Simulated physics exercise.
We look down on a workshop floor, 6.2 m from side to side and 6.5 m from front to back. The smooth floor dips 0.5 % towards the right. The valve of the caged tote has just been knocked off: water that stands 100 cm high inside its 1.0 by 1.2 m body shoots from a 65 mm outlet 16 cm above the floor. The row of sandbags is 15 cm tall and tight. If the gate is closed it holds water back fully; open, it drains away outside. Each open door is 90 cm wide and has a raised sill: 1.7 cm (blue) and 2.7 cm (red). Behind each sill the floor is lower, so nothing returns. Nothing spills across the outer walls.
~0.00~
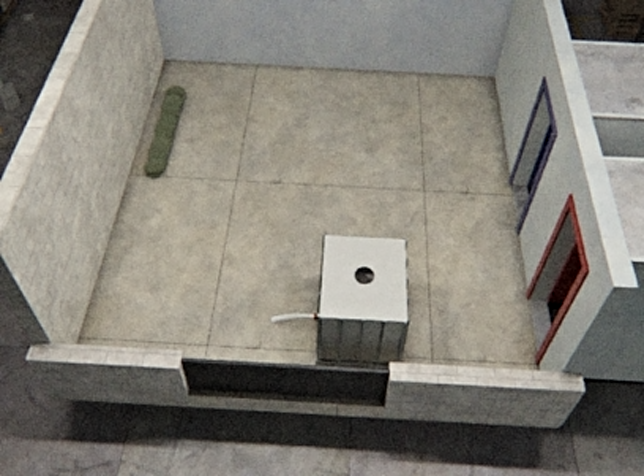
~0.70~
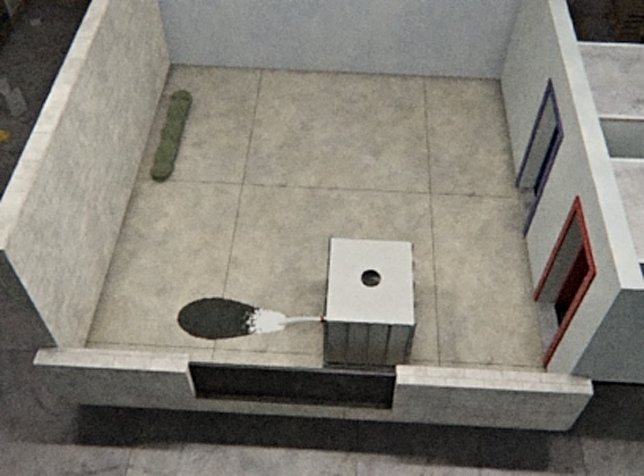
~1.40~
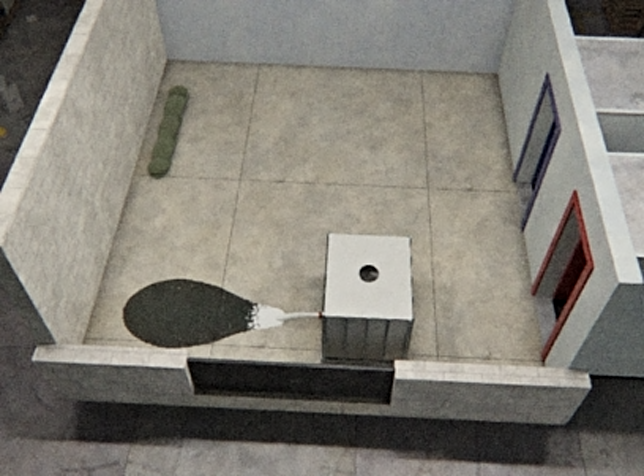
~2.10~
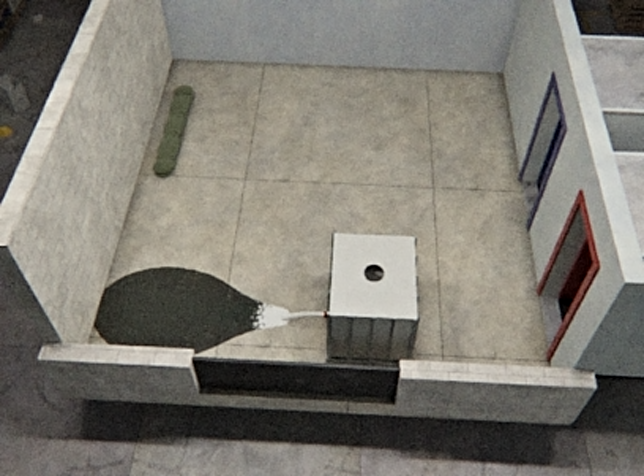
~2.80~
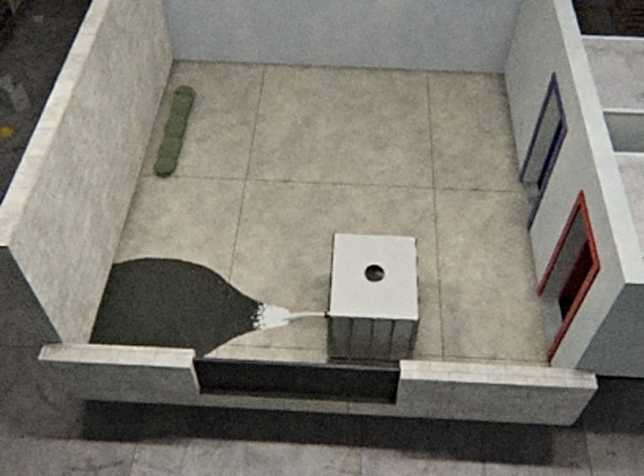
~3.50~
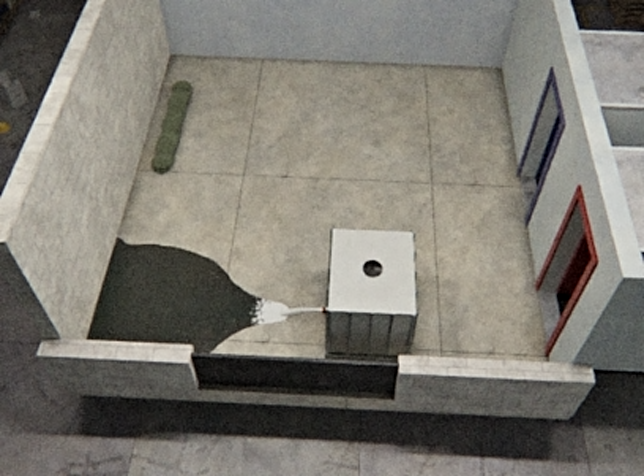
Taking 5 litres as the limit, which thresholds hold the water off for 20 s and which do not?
The water let in: At the blue door it keeps below the limit; at the red door it does not reach the limit.
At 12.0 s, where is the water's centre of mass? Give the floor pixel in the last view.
Around (184, 279).
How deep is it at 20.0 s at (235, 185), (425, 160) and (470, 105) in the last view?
About 0.8, 0.0 and 0.0 cm.
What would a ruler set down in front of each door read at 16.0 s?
In cm: Blue 0.0, red 0.0.
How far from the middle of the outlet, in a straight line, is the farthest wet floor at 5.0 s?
Some 3.6 m out.
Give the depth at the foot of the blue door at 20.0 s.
About 0.0 cm.
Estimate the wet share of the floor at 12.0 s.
About 25 per cent.
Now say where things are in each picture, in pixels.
In the first picture, the jet has just started at (301, 317); the ground is still dry.
In the second picture, from the spout at (307, 320) the water has spread over 0.6 m2; its tip is at (183, 313), and it is 1.1 cm deep on average.
In the third picture, the jet leaves at (305, 315); the sheet reaches (130, 303), 2.8 m away, and wets 1.4 m2.
In the fourth picture, the jet leaves at (310, 315); the sheet reaches (103, 297), 3.2 m away, and wets 2.2 m2.
In the fifth picture, from the spout at (311, 315) the water has spread over 2.7 m2; its tip is at (113, 266), and it is 0.9 cm deep on average.
In the sixth picture, the jet leaves at (309, 310); the sheet reaches (116, 242), 3.4 m away, and wets 3.1 m2.
After 5.0 s water covers 10 % of the floor and is deepest (3 cm) near (84, 354); blue door not reached, red door not reached.
After 8.0 s water covers 15 % of the floor and is deepest (3 cm) near (110, 308); blue door not reached, red door not reached.
After 12.0 s water covers 25 % of the floor and is deepest (4 cm) near (80, 366); blue door not reached, red door not reached.
After 16.0 s water covers 35 % of the floor and is deepest (4 cm) near (94, 318); blue door not reached, red door not reached.
After 20.0 s water covers 50 % of the floor and is deepest (4 cm) near (80, 366); blue door not reached, red door not reached.
